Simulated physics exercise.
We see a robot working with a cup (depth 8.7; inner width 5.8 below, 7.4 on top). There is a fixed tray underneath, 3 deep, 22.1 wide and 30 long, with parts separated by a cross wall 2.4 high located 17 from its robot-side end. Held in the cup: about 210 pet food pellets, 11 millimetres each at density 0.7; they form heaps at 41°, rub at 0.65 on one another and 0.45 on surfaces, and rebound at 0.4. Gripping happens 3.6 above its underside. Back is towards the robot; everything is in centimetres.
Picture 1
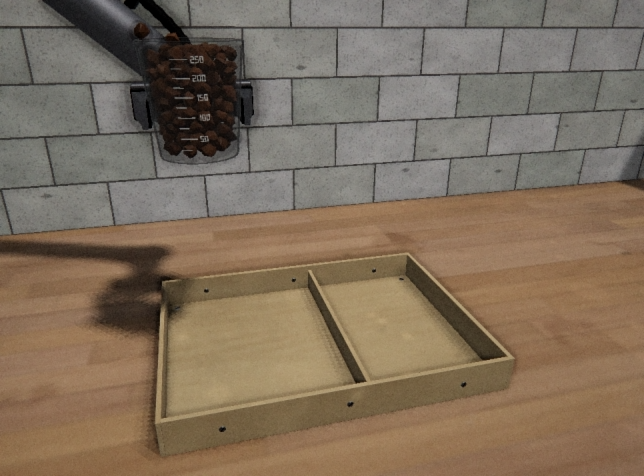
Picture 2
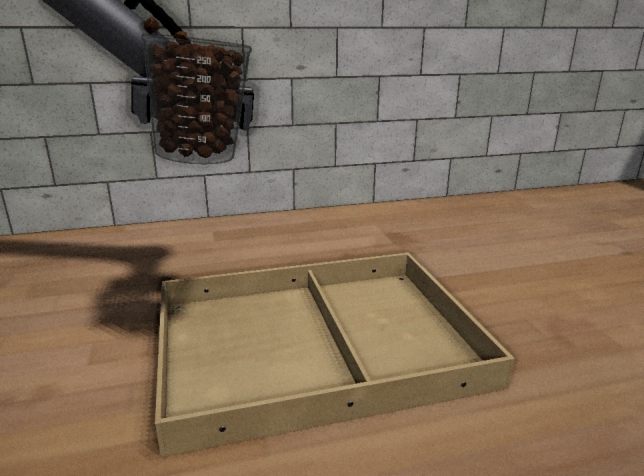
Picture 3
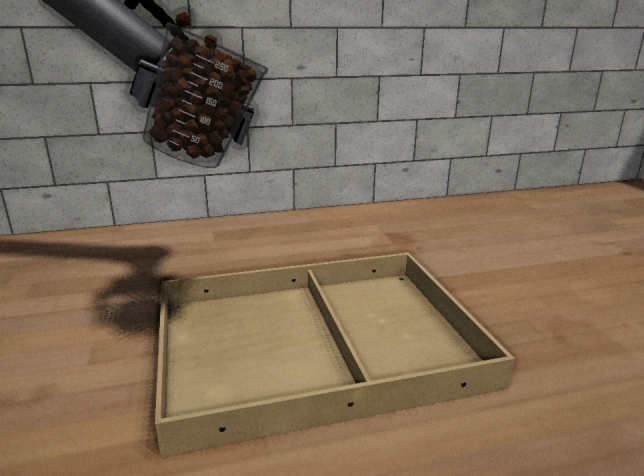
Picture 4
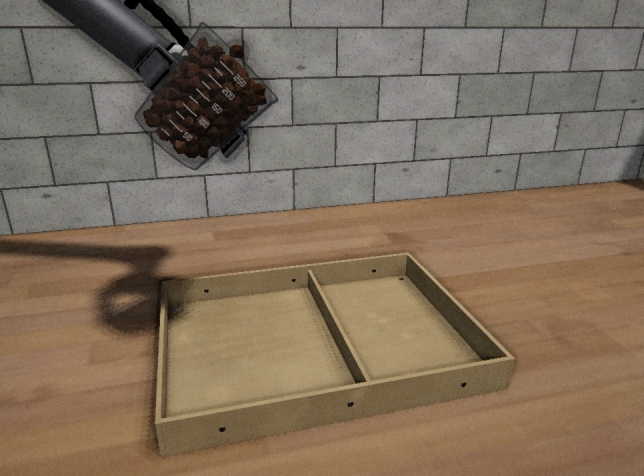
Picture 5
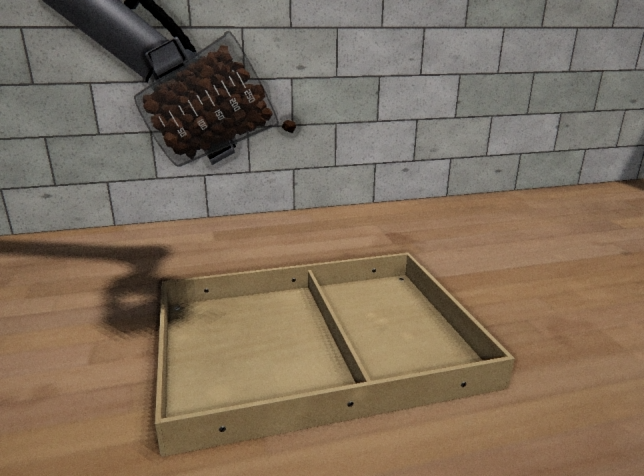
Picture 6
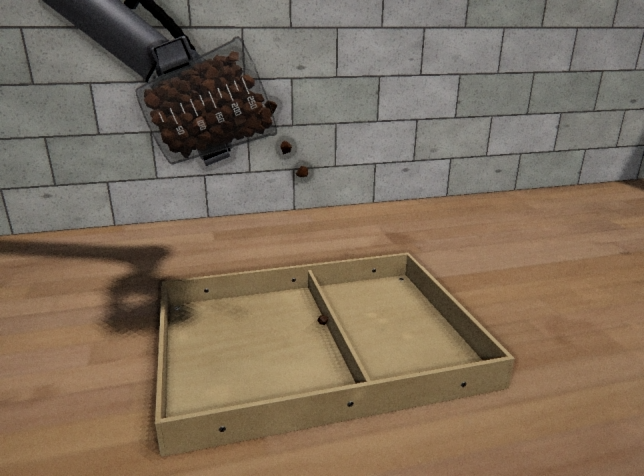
A robot arm tips a clear cup rightward, and a few brown pellets drop out toward a divided wooden tray.
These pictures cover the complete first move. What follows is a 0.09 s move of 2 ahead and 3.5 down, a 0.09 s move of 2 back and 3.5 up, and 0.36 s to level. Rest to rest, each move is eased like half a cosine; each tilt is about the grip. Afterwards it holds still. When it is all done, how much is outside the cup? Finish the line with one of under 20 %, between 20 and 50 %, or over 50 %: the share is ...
The share is under 20 %.
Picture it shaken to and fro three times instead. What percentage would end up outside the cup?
30 per cent or so.
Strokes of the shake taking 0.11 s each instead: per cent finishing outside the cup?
In that case around 5 per cent.
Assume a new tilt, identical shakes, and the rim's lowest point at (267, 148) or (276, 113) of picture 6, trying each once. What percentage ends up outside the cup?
Near 30 and 5 in a hundred.
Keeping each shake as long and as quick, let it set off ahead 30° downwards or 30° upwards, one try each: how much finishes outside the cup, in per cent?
You'd get some 25 per cent with the first setting and some 85 per cent with the second.
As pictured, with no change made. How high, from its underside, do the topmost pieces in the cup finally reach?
Around 9.0 cm up.
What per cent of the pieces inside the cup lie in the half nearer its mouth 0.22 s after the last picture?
Around 55 percent.
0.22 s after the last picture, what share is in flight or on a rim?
Around 6 percent of the load.
Then, 0.22 s on, tilted 69° forward, highest piece 28 above the table; 189 in the cup, 2 in the robot-side part, 2 in the far-side part, 13 in flight or on a rim.
Then, 0.43 s on, tilted 15° forward, highest piece 29 above the table; 181 in the cup, 11 in the far-side part, 10 in the robot-side part, 4 in flight or on a rim.
Then, 0.74 s on, level, highest piece 29 above the table; 181 in the cup, 13 in the far-side part, 11 in the robot-side part, 1 on the table or floor.
Then, 1.79 s on, level, highest piece 29 above the table; 181 in the cup, 13 in the far-side part, 11 in the robot-side part, 1 on the table or floor.
In the end, 181 in the cup, 13 in the far-side part, 11 in the robot-side part, 1 on the table or floor. That is 12 % outside the cup.
